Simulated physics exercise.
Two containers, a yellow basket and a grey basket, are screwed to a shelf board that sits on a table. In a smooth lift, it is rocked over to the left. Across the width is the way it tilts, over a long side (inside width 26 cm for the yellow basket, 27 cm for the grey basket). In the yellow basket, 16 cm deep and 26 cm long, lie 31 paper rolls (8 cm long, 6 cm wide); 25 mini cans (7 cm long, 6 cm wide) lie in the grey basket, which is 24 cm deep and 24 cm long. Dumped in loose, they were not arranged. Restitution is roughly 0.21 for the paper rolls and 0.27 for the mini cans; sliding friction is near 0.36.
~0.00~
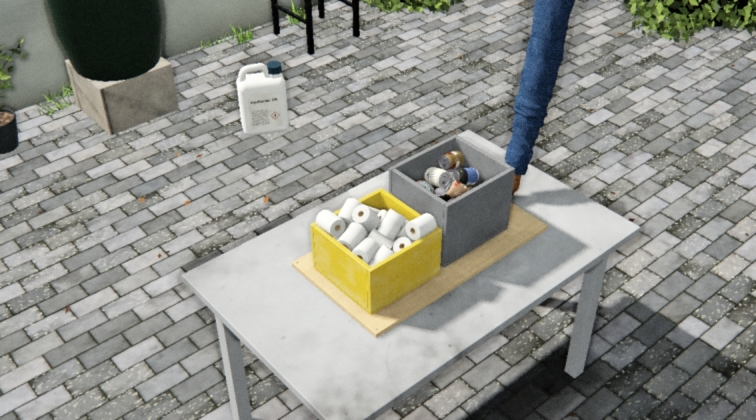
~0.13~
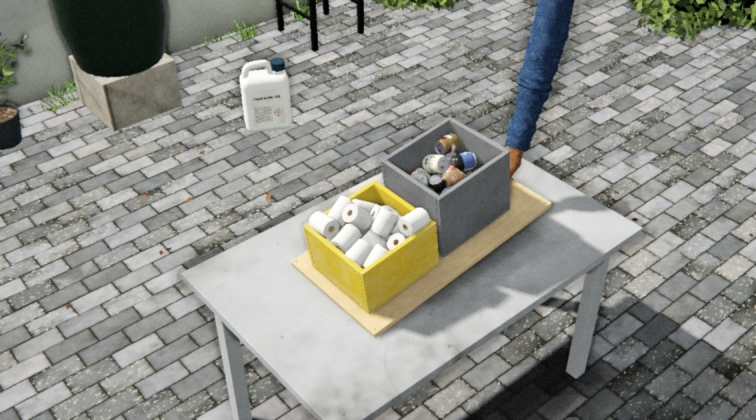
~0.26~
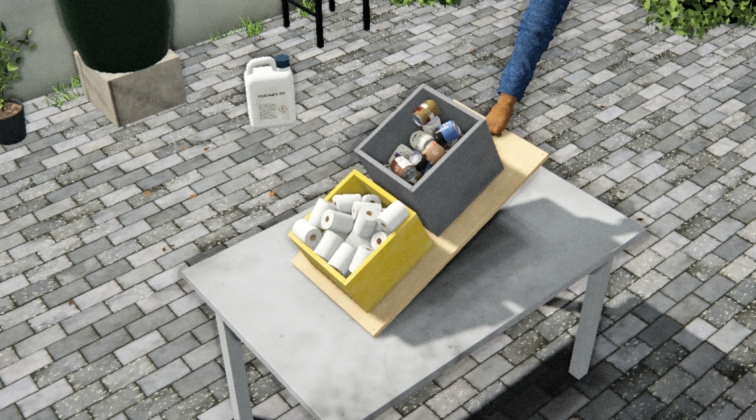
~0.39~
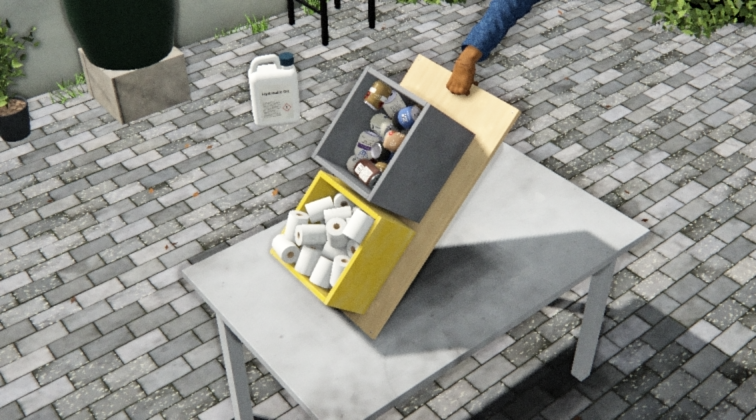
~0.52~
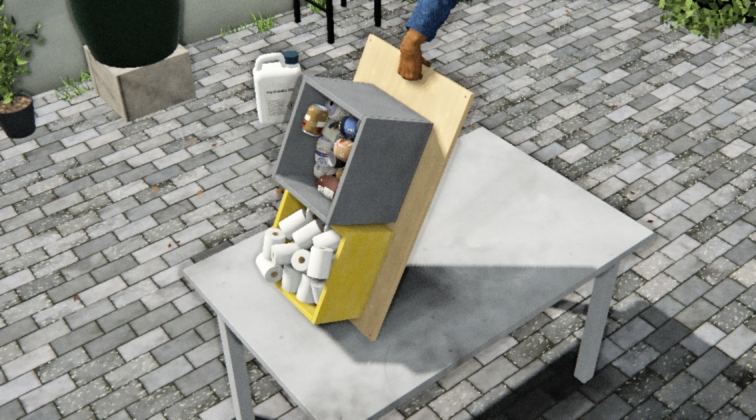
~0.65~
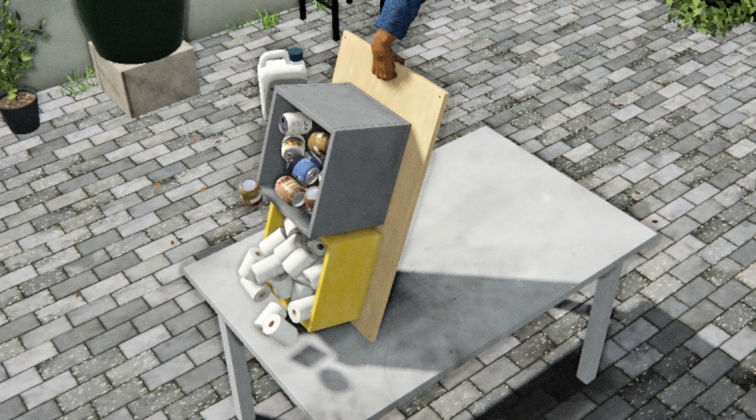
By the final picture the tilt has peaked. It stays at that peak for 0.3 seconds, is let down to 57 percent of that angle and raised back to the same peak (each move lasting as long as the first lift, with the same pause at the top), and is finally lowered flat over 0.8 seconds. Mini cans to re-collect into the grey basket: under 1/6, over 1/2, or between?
1/6 to 1/2.
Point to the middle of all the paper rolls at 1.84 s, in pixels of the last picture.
Centre: Around (321, 290) px.
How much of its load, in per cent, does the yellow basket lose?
Yellow basket: 40%.
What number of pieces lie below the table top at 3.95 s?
Roughly 18.
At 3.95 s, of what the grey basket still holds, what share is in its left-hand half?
I'd say near 70 out of a hundred.
After 1.18 s, tilt 63°; the yellow basket is down by 13 of 31 and the grey basket is down by 7 of 25.
After 1.84 s, tilt 51°; the yellow basket is down by 13 of 31 and the grey basket is down by 7 of 25.
After 2.76 s, tilt 60°; the yellow basket is down by 13 of 31 and the grey basket is down by 7 of 25.
Final count (at 3.95 s), the yellow basket is down by 13 of 31 and the grey basket is down by 7 of 25. Asked share, 7 of 25, 28 per cent.
